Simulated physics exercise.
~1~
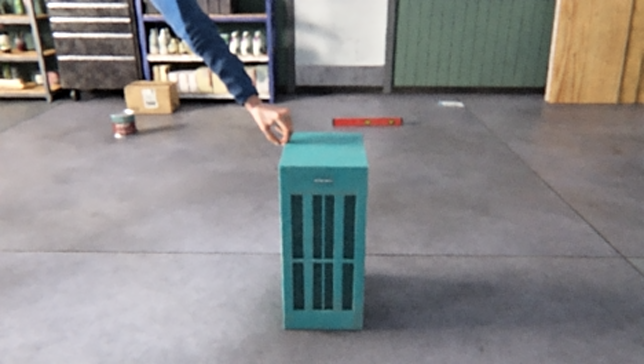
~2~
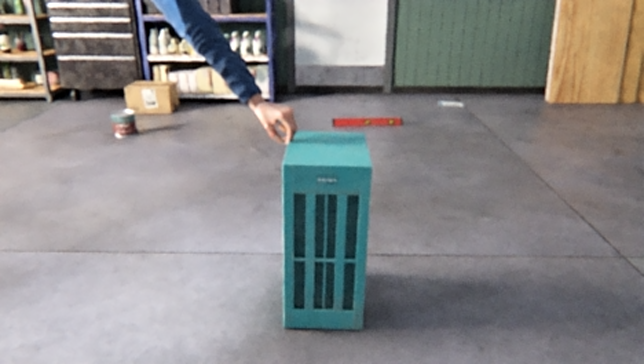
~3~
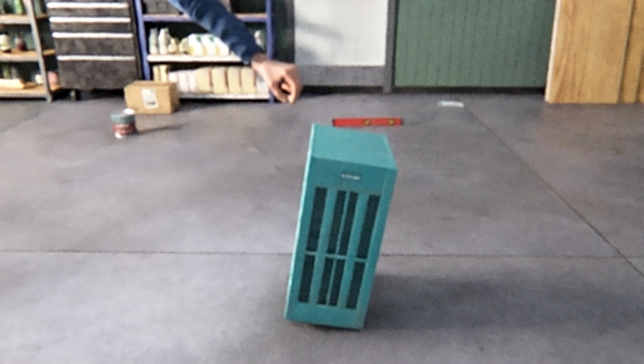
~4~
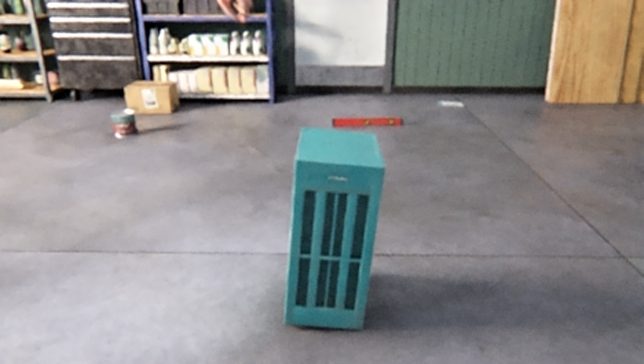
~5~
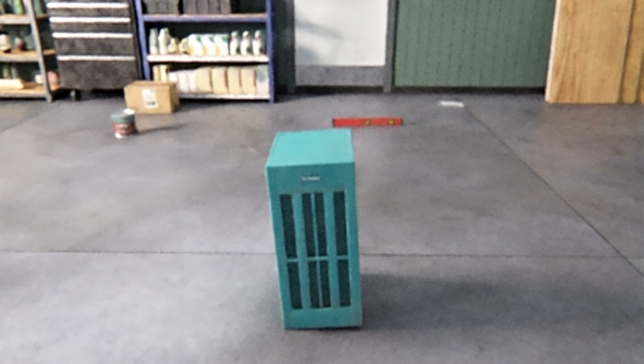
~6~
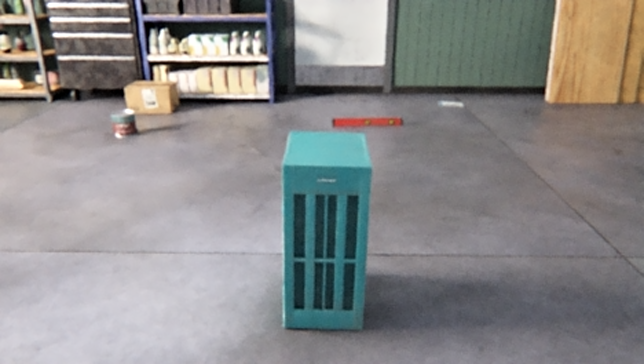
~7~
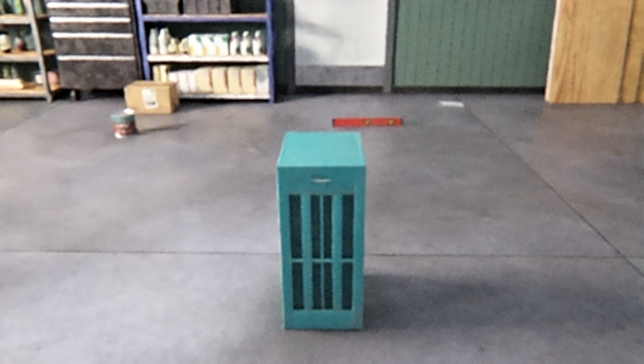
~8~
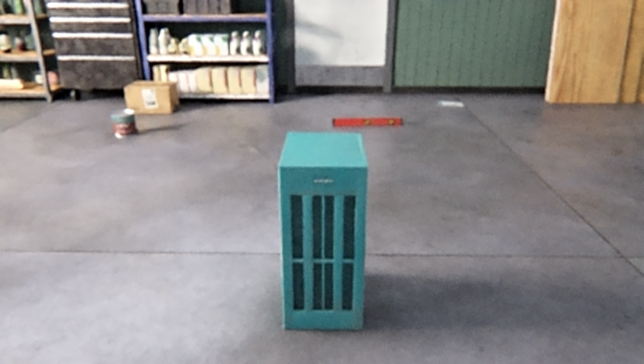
The footage shows a hand at the top of a tall turquoise crate on a workshop floor, tipping it to the right and then drawing back out of view. Released, the crate rocks left and right in shrinking sways and settles upright.
